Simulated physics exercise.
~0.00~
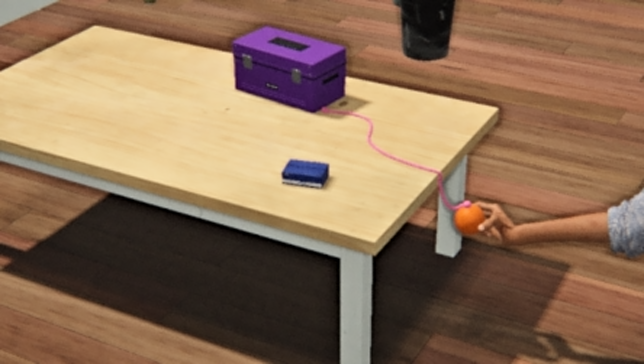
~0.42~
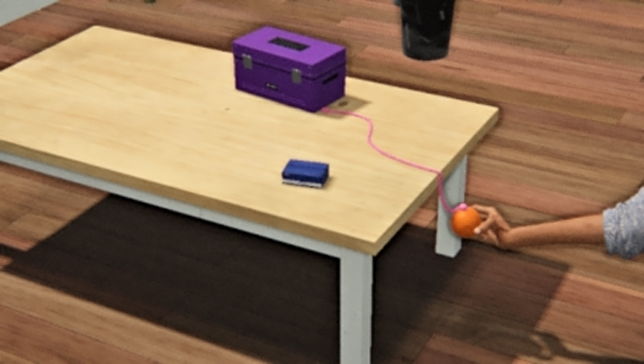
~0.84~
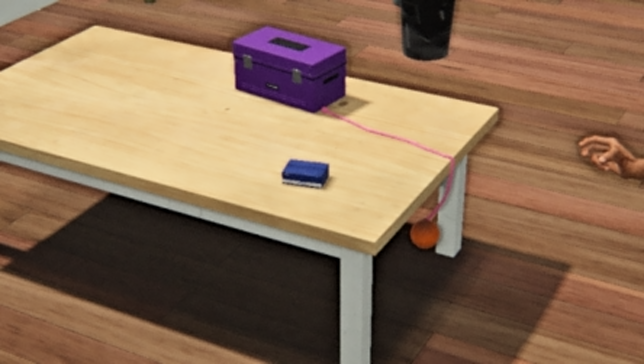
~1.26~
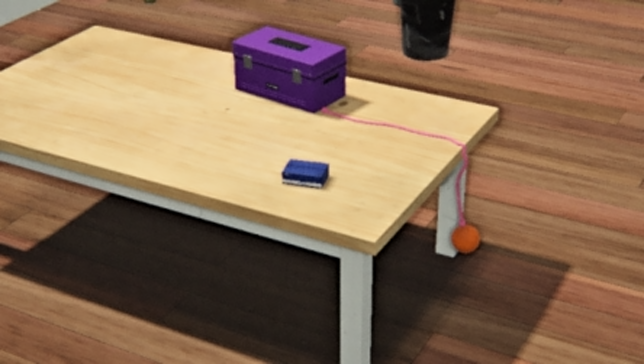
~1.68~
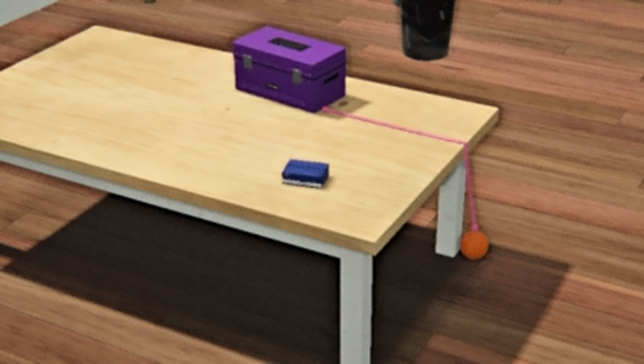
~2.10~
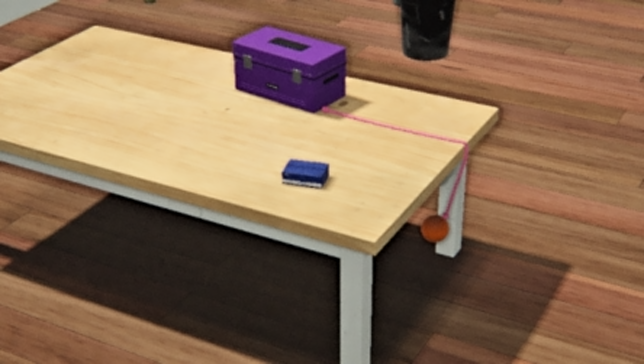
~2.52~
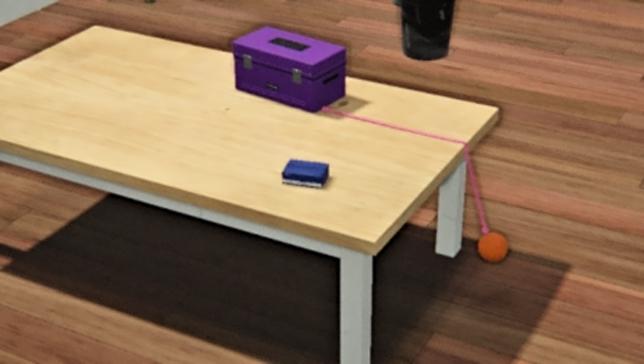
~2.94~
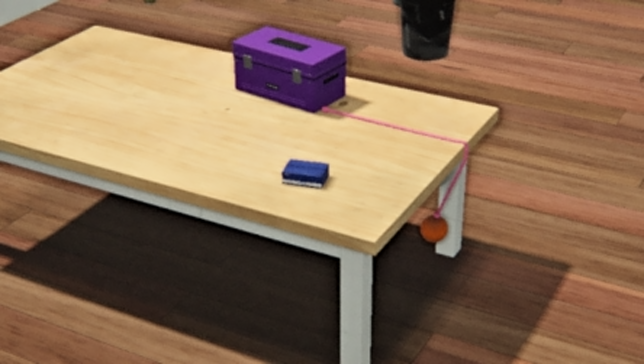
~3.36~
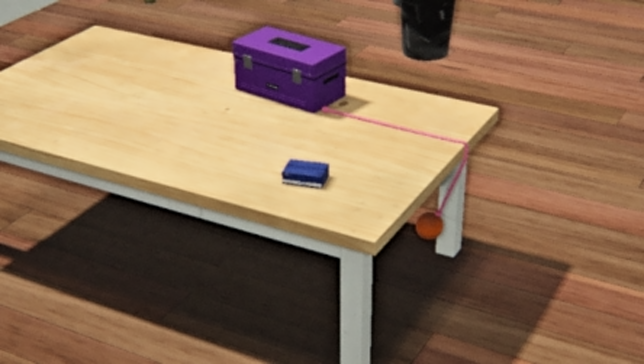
An orange on a pink cord leaves a hand and swings below the table edge.
